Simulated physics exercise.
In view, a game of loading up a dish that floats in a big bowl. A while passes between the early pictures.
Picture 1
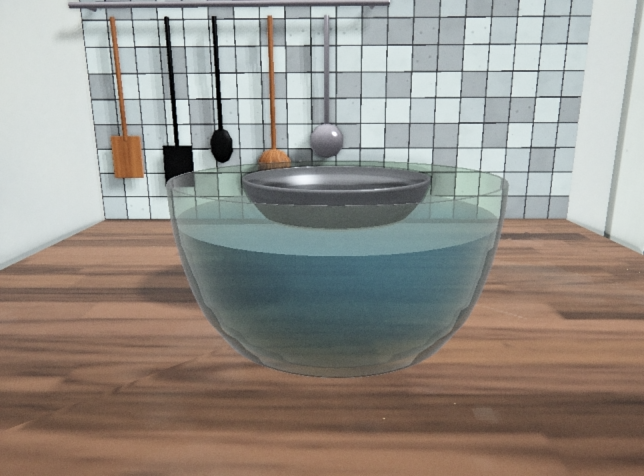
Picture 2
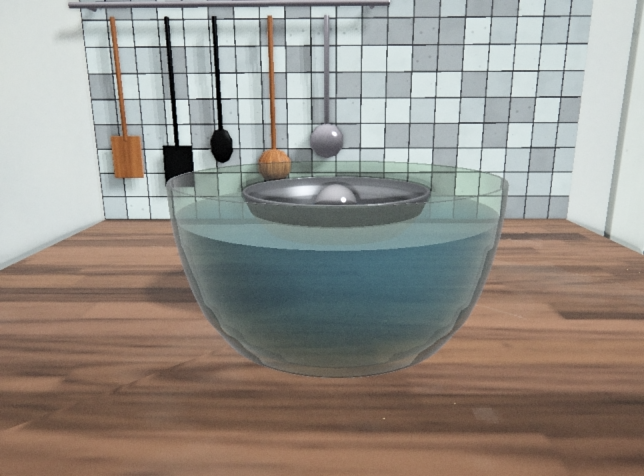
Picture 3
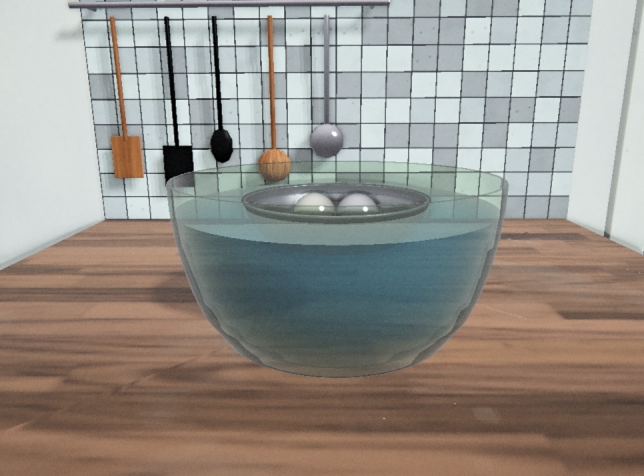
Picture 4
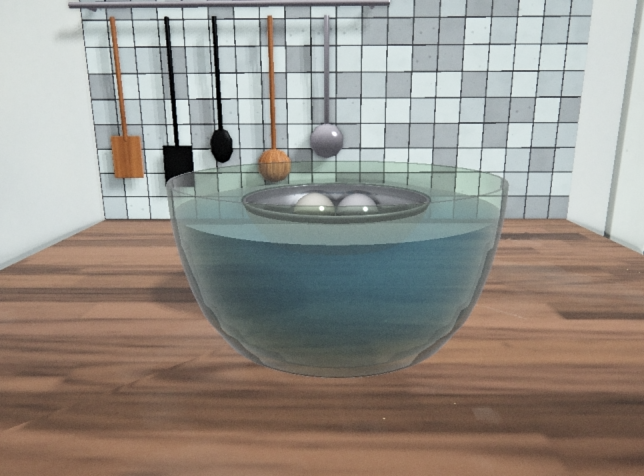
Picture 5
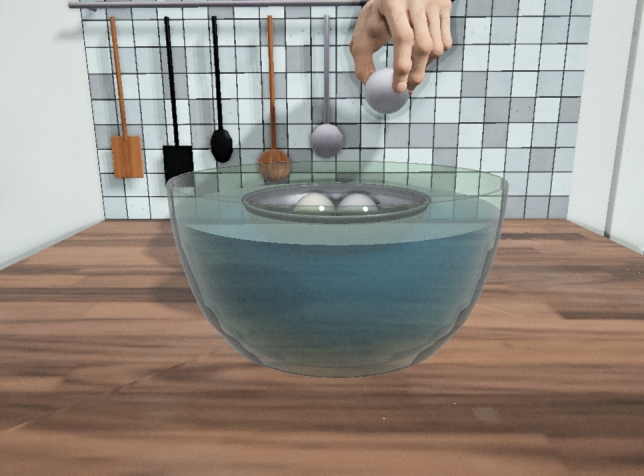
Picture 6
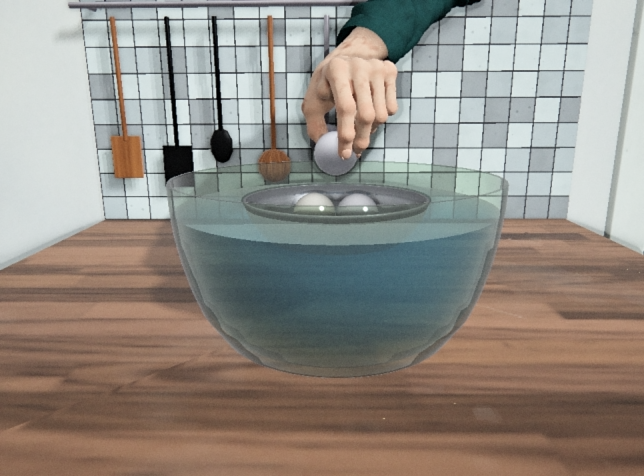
The clip opens on an empty grey dish floating high in a glass bowl of water on a wooden counter. One steel ball, then a second, appears in the dish, which sits lower each time and then stays still. A hand holding another ball enters at the top and moves down and left to just above the dish.
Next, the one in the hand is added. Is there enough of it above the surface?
I'd say it is headed down this time.
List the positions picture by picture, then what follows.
In the first frame, dish (336, 178) empty; most of its side above the surface.
In the second frame, dish (336, 191) with one aboard; about half of its side above the surface.
In the third frame, dish (336, 199) with two aboard; about a fifth of its side above the surface.
In the fourth frame, dish (336, 199) with two aboard; about a fifth of its side above the surface.
In the fifth frame, dish (336, 199) with two aboard; about a fifth of its side above the surface; the next steel ball in the hand at (387, 91).
In the sixth frame, dish (336, 199) with two aboard; about a fifth of its side above the surface; the next steel ball in the hand at (336, 153).
A moment on, the steel ball is in and the dish dips.
Further on, water pours in over its edge.
When it is over, the dish lies on the bottom with its load.
